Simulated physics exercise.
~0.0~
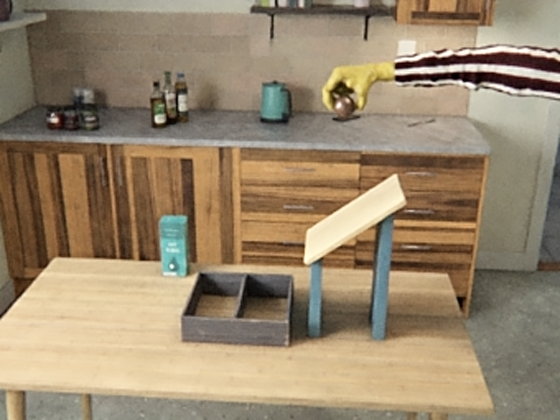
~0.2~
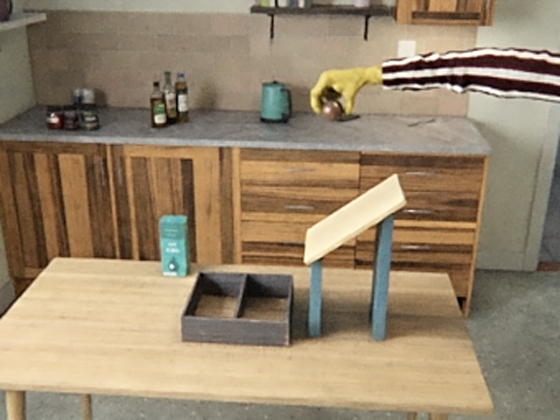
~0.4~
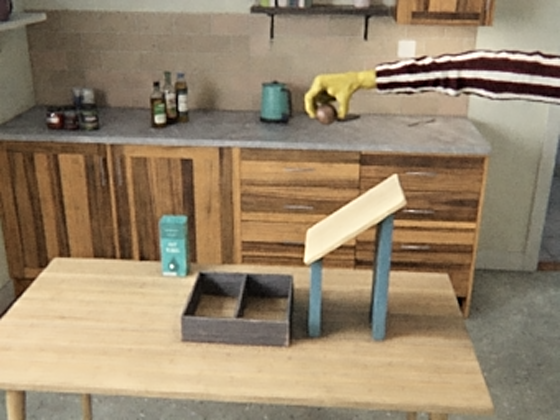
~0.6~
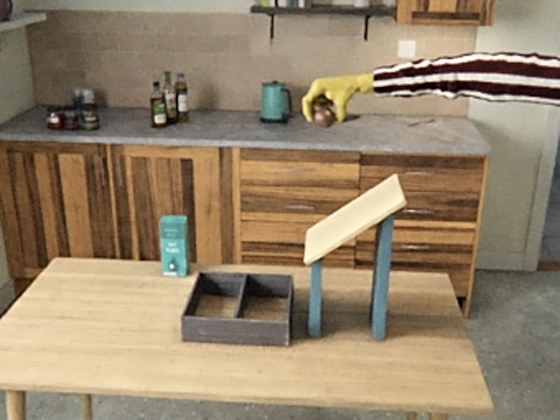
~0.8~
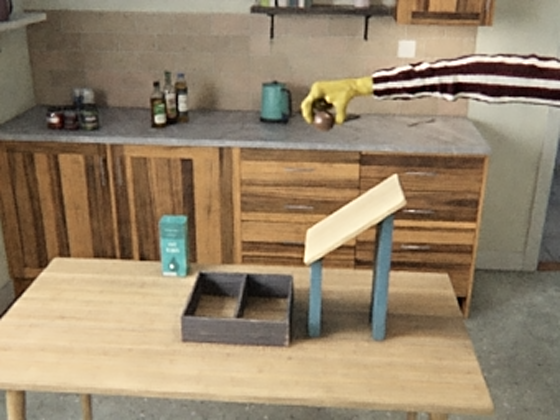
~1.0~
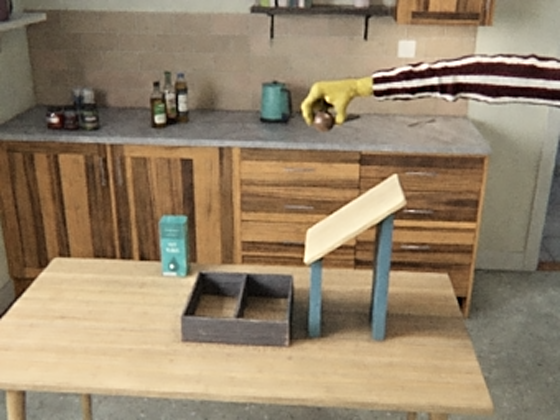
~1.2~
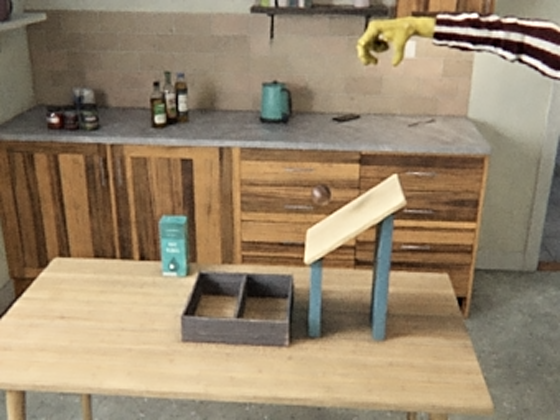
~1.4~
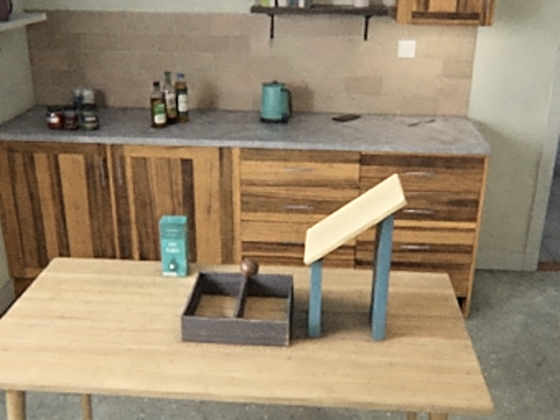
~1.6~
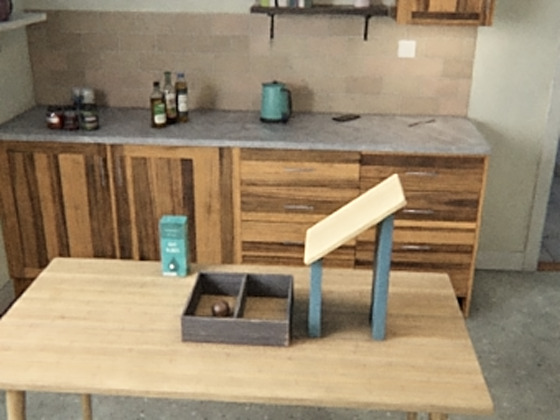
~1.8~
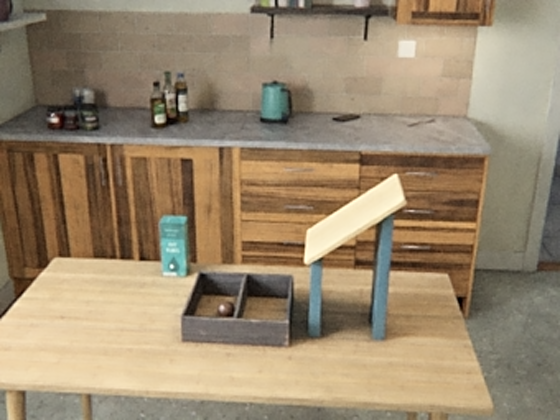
In this clip, a yellow-gloved hand in a striped sleeve moves a brown onion left, then releases it above a sloped board; the onion drops, travels left over a two-bay tray, and settles in the farther, left bay, while a turquoise carton stays standing nearby.
